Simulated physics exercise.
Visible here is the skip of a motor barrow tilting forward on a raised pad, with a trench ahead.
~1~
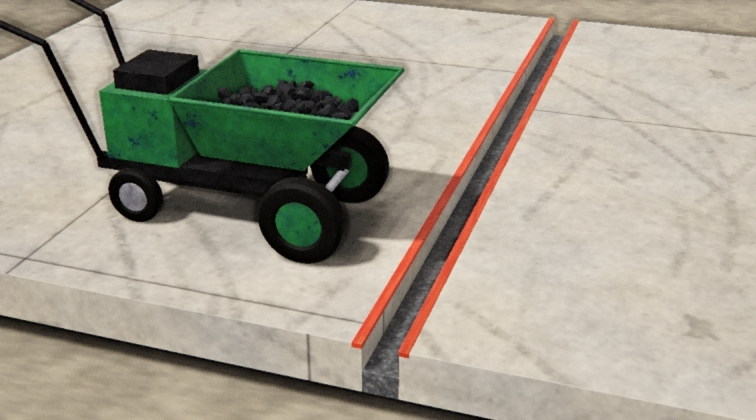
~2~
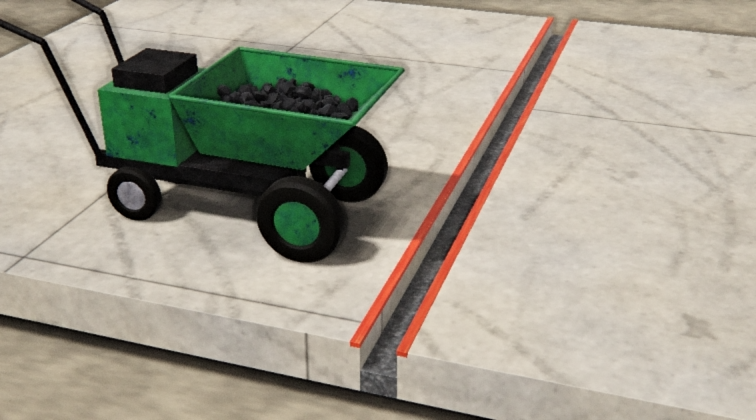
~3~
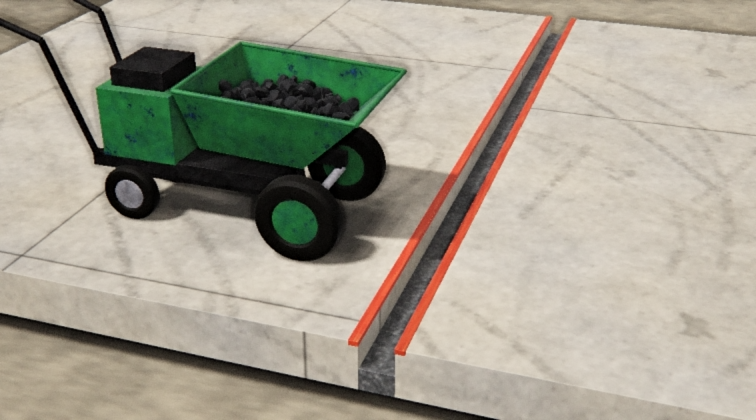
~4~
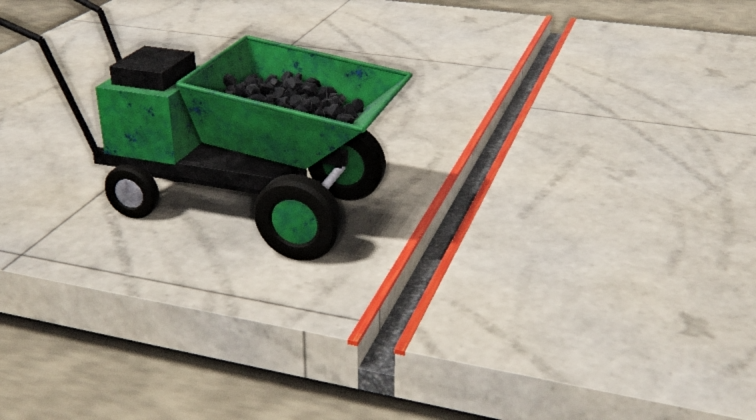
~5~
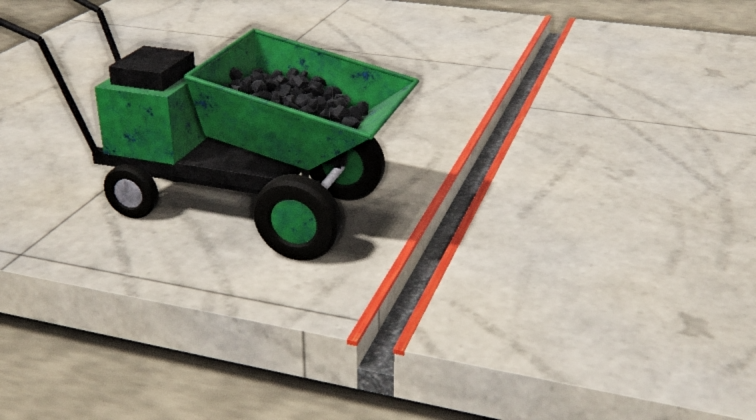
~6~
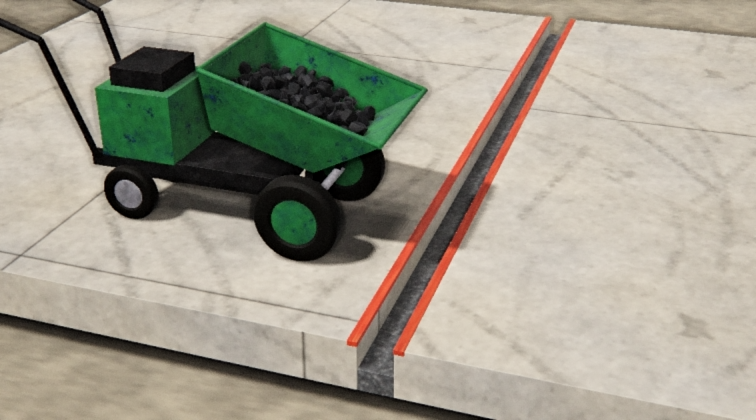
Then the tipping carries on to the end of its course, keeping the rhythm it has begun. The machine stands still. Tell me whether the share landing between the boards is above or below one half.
That share is below one half.
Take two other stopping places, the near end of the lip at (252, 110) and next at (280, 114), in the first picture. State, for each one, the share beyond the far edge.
That works out to 0 per cent for the first position and 0 per cent for the second.
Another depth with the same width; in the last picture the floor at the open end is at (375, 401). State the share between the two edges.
Something like 10 %.
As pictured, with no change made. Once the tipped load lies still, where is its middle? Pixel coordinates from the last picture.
At about (480, 244), give or take.
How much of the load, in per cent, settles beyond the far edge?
Around 50 per cent.
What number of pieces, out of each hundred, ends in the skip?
I'd put it at about 40 per cent.
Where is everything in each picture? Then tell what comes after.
In the first picture, lip of the skip (353, 124), level; top of the load (279, 109), lumps of coal; first edge of the trench (380, 304); far edge (425, 312), the trench under half as wide as the skip, and about as deep as wide.
In the second picture, lip of the skip (353, 124), level; top of the load (273, 101).
In the third picture, lip of the skip (356, 125), tipped barely; top of the load (275, 98).
In the fourth picture, lip of the skip (363, 130), tipped a little; top of the load (279, 95).
In the fifth picture, lip of the skip (370, 137), tipped a little; top of the load (259, 88).
In the sixth picture, lip of the skip (380, 147), tipped clearly; top of the load (266, 88); first edge of the trench (375, 302); far edge (420, 311).
Just after the last frame, skip tipped steeply; every one in the skip.
A moment on, skip tipped right over; the larger part in the skip; just a few in or heaped over the trench; roughly a quarter beyond it.
Further on, skip tipped right over; roughly a third in the skip; about a tenth in or heaped over the trench; roughly half beyond it.
When it is over, skip tipped right over; roughly a third in the skip; about a tenth in or heaped over the trench; roughly half beyond it.
